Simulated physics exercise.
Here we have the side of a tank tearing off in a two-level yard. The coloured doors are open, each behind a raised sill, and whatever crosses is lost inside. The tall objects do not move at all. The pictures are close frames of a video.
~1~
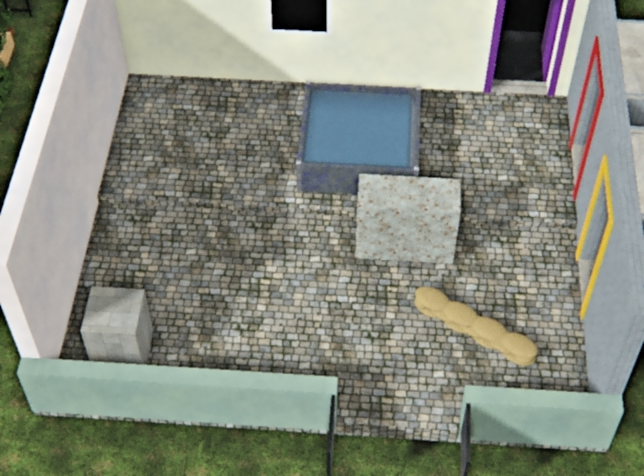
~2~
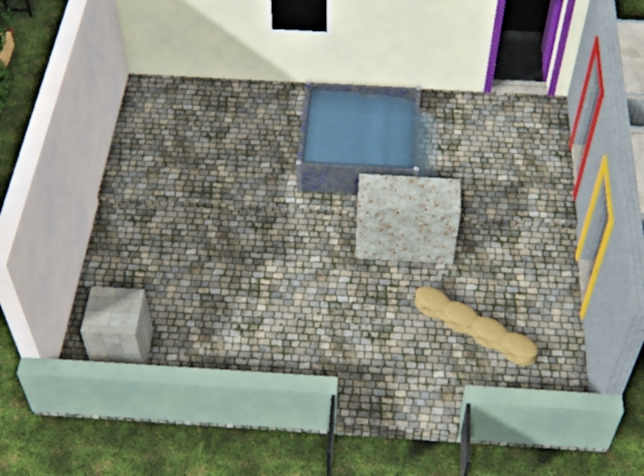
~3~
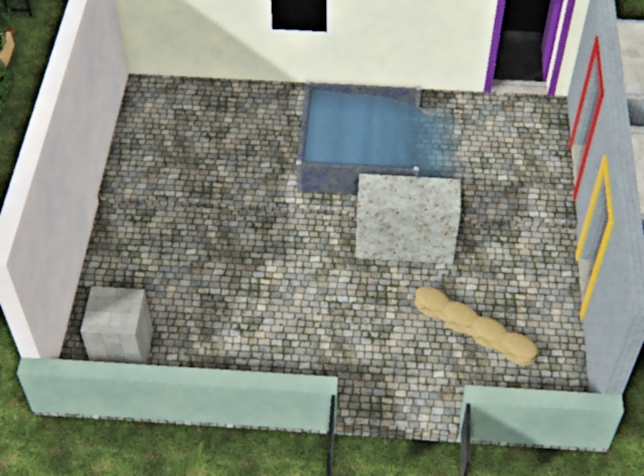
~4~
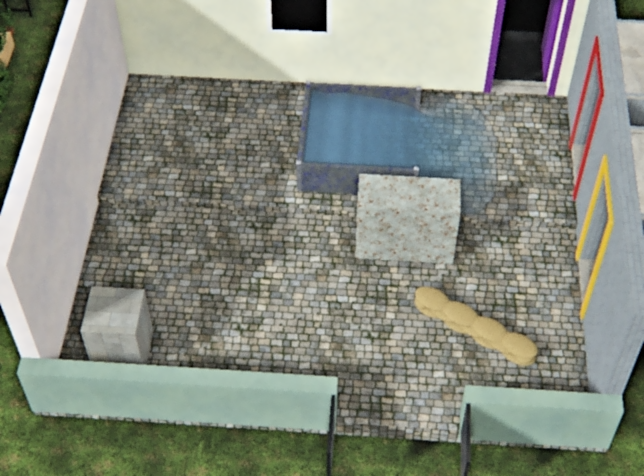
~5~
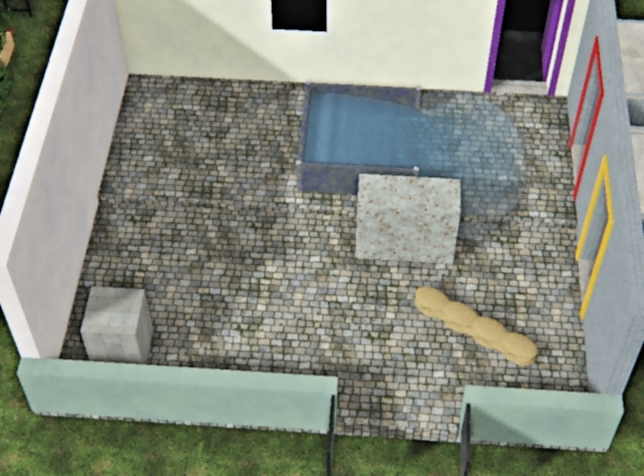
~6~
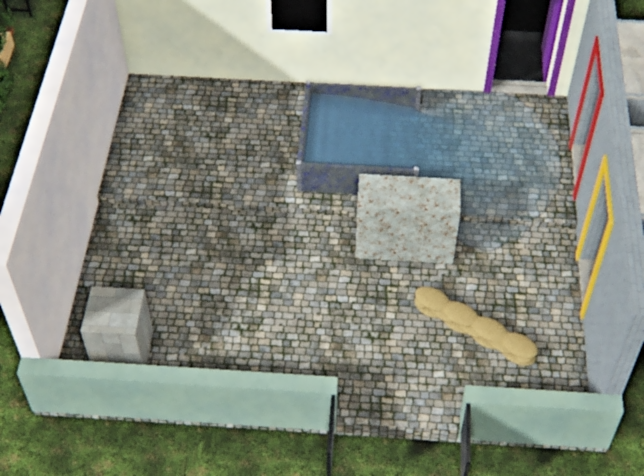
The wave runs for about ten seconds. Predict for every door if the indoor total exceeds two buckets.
Prediction: The yellow door exceeds it, the red door exceeds it, the purple door exceeds it.
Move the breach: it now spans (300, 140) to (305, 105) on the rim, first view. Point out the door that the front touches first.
Lab note - earliest arrival at the purple door.
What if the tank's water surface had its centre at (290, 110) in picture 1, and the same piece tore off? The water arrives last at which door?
The yellow one comes last.
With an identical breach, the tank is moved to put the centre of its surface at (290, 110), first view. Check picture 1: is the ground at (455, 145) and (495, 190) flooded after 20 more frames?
Soaked, soaked.
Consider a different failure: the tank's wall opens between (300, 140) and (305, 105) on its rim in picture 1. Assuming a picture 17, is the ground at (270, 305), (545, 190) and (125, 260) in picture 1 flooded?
First kept bare, second kept bare, third soaked through.
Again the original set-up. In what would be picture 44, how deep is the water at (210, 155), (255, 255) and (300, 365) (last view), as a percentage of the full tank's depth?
Going in order, roughly 0, 0 and 2 %.
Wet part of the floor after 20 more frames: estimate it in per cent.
It should be close to 25 %.
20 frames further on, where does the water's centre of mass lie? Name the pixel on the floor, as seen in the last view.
The water centres close to (486, 190).
A moment on, water covers 20 % of the floor; the yellow door not reached, the red door over two buckets in, the purple door wet at the sill, nothing in.
Next, water covers 20 % of the floor; the yellow door under two buckets in, the red door far over two buckets in, the purple door under two buckets in.
Then, water covers 25 % of the floor; the yellow door over two buckets in, the red door far over two buckets in, the purple door far over two buckets in.
Later, water covers 45 % of the floor; the yellow door over two buckets in, the red door far over two buckets in, the purple door far over two buckets in.
In the end, water covers 75 % of the floor; the yellow door over two buckets in, the red door far over two buckets in, the purple door far over two buckets in.
